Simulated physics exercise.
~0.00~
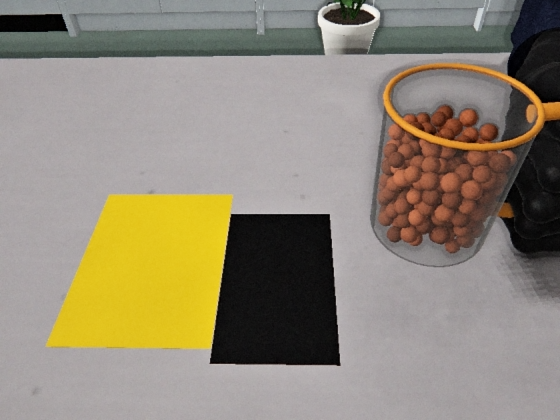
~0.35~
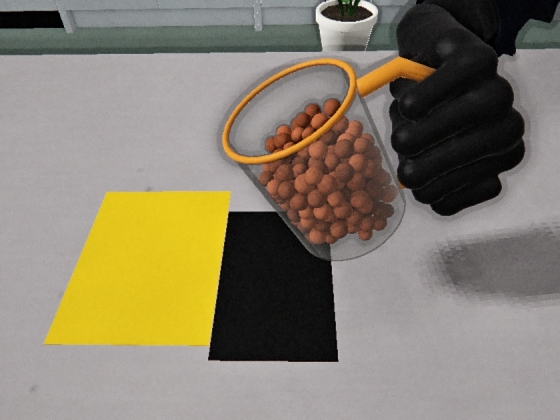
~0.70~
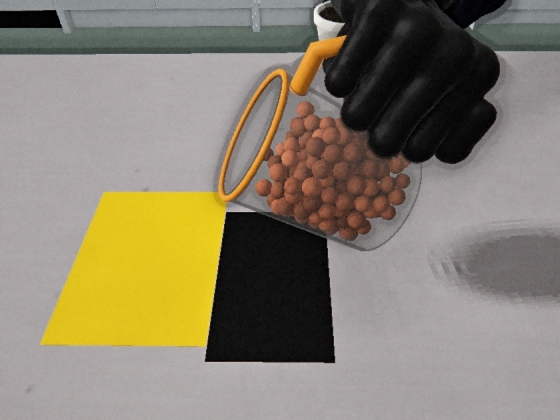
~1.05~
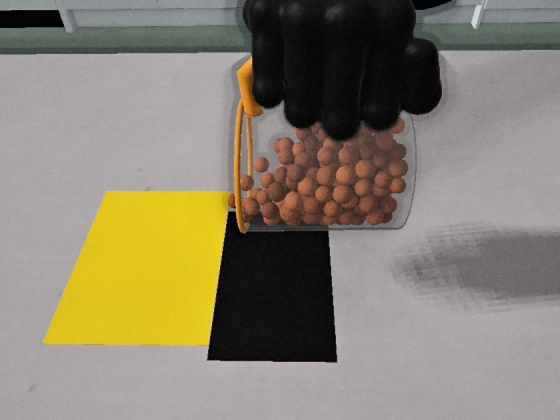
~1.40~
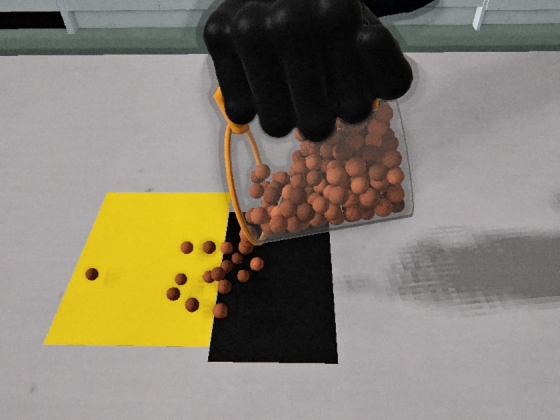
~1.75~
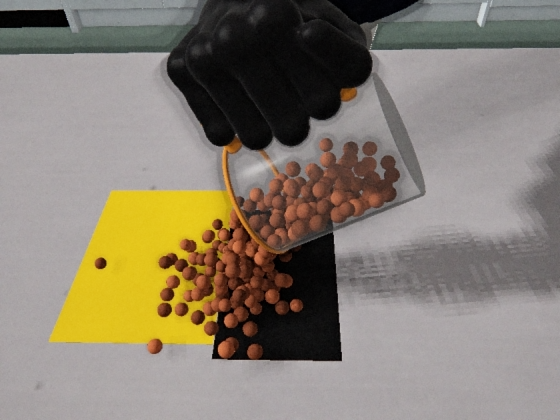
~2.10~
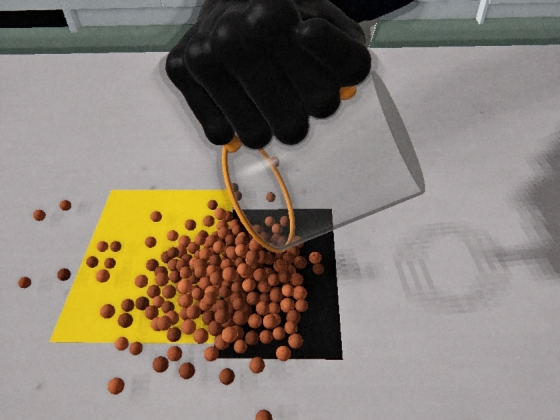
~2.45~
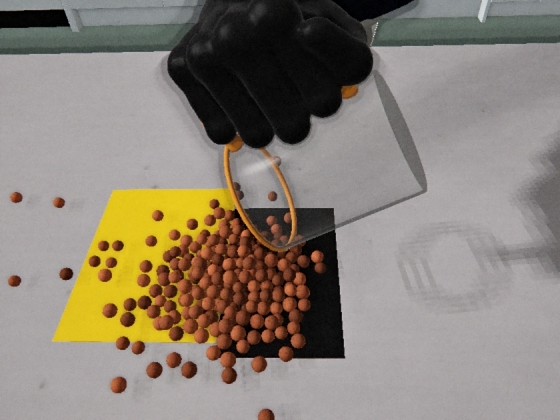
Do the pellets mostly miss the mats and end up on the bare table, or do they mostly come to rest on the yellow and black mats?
They mostly come to rest on the yellow and black mats, with a good share on each. Only a small part of them ends up on the bare table around the mats.
